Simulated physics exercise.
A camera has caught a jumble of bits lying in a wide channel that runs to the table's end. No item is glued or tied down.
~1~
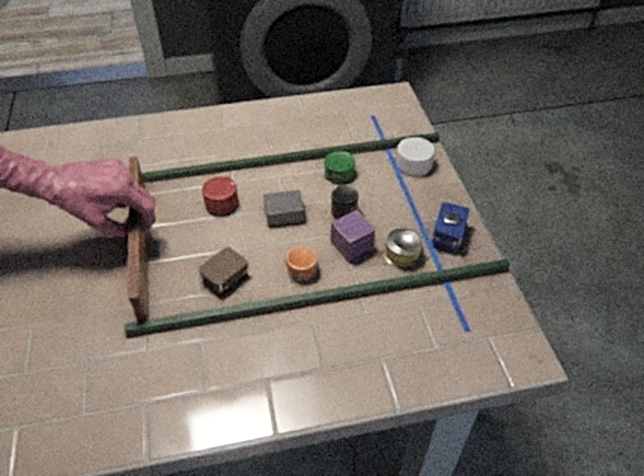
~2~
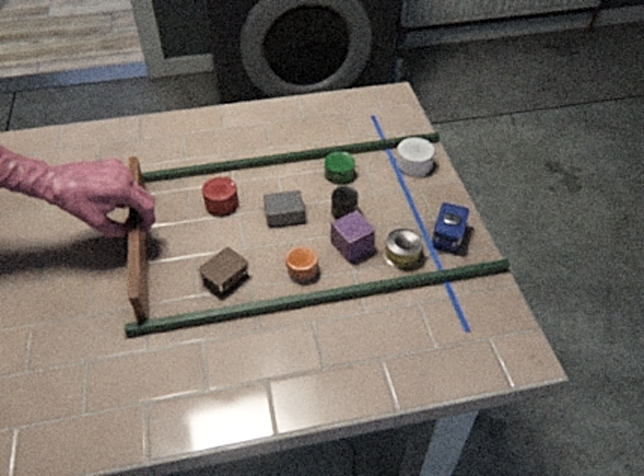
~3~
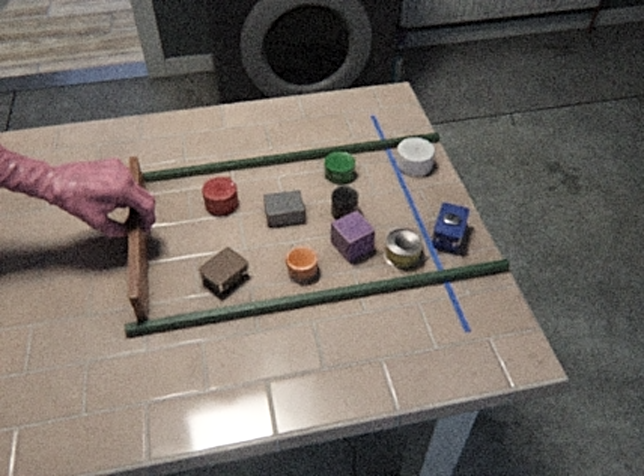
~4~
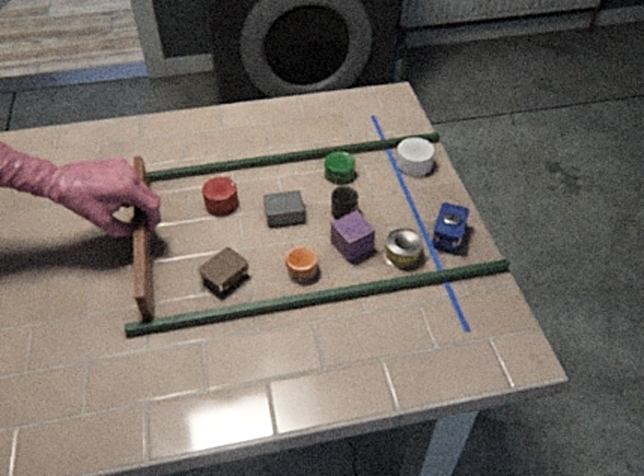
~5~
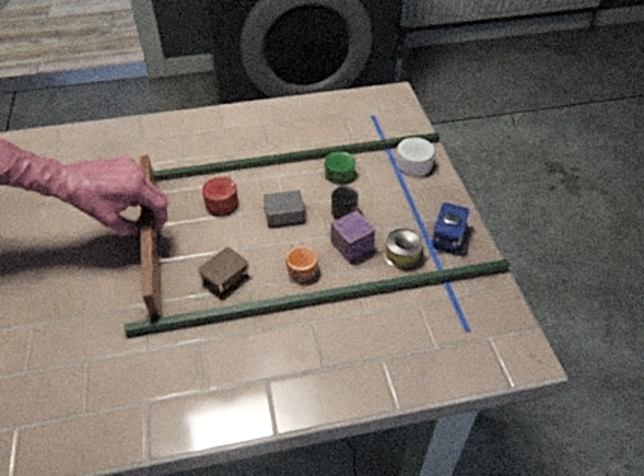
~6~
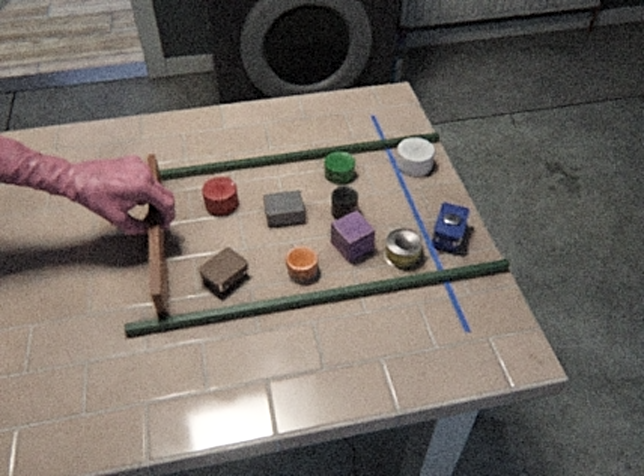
A wooden board, held by a pink-gloved hand, stayed still at first, then slid slightly right between two green rails, while the scattered blocks, lids and pots ahead of it stayed put.
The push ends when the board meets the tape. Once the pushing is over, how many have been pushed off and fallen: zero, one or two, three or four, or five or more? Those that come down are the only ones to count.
One or two have.
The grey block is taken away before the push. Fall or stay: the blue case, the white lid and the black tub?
Blue case - gone, white lid - safe, black tub - safe.
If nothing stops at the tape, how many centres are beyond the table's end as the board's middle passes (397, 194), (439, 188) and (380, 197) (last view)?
That makes 0, 5, 0.
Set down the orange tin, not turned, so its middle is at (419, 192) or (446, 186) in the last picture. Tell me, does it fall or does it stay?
In the two tries the orange tin ends up below and ends up below, in that order.
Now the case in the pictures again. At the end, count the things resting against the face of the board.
Count: 5.
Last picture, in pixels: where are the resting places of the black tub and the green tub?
You'll find the black tub at roughly (461, 188) and the green tub at roughly (406, 150).
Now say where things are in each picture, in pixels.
In the first picture, blue case (450, 228); white lid (415, 157); yellow pot (403, 248); board (138, 233); tape (413, 206).
In the second picture, white lid (415, 157); red lid (221, 196).
In the third picture, yellow pot (403, 248); grey block (284, 208).
In the fourth picture, blue case (450, 228); purple block (353, 236).
In the fifth picture, white lid (415, 157); brown case (225, 272).
In the sixth picture, blue case (450, 228); white lid (415, 157); yellow pot (403, 248); board (157, 230); tape (413, 206).
Early on, none off yet; blue case at rest near (450, 228); white lid at rest near (415, 157); yellow pot at rest near (403, 248).
Finally, the number that fall off is one or two; lost, blue case.
